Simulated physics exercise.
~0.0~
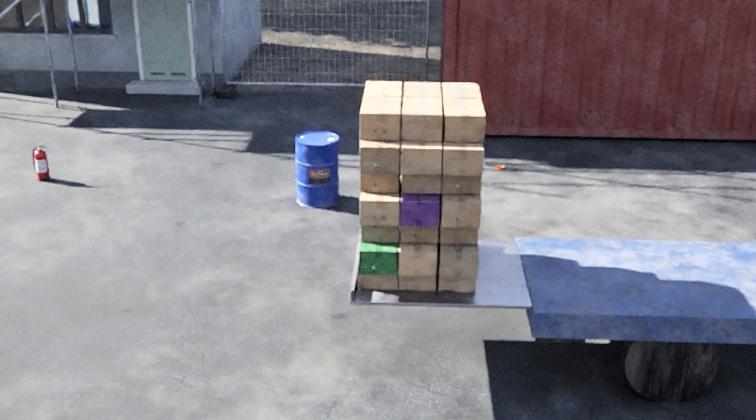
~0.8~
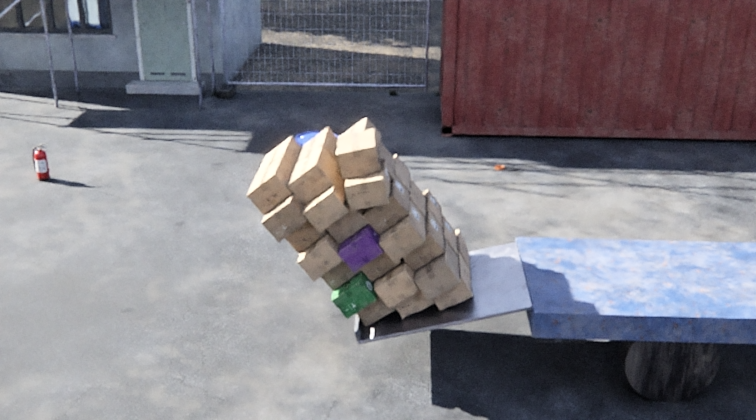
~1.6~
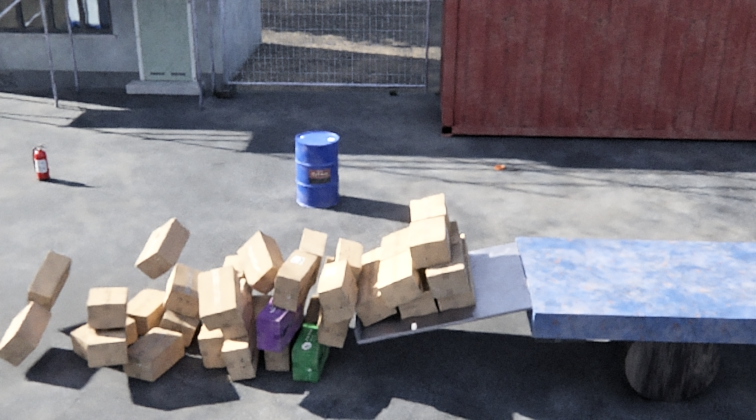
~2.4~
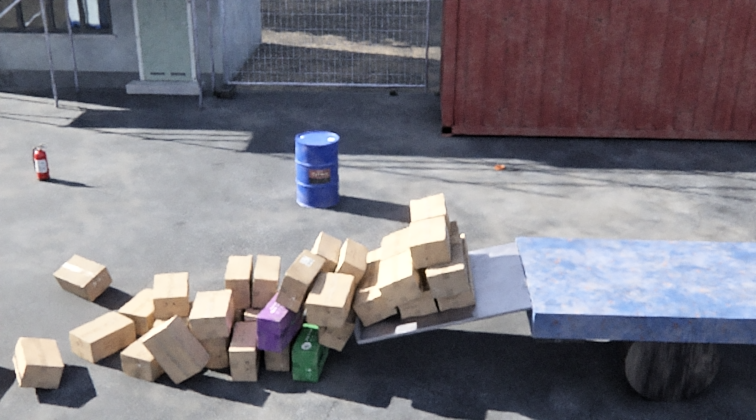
The clip shows a stack of taped cartons, one green and one purple, on a flap behind a flat-bed; the flap tilts down and the stack leans left and topples, leaving most cartons strewn on the ground and a few piled on the flap.
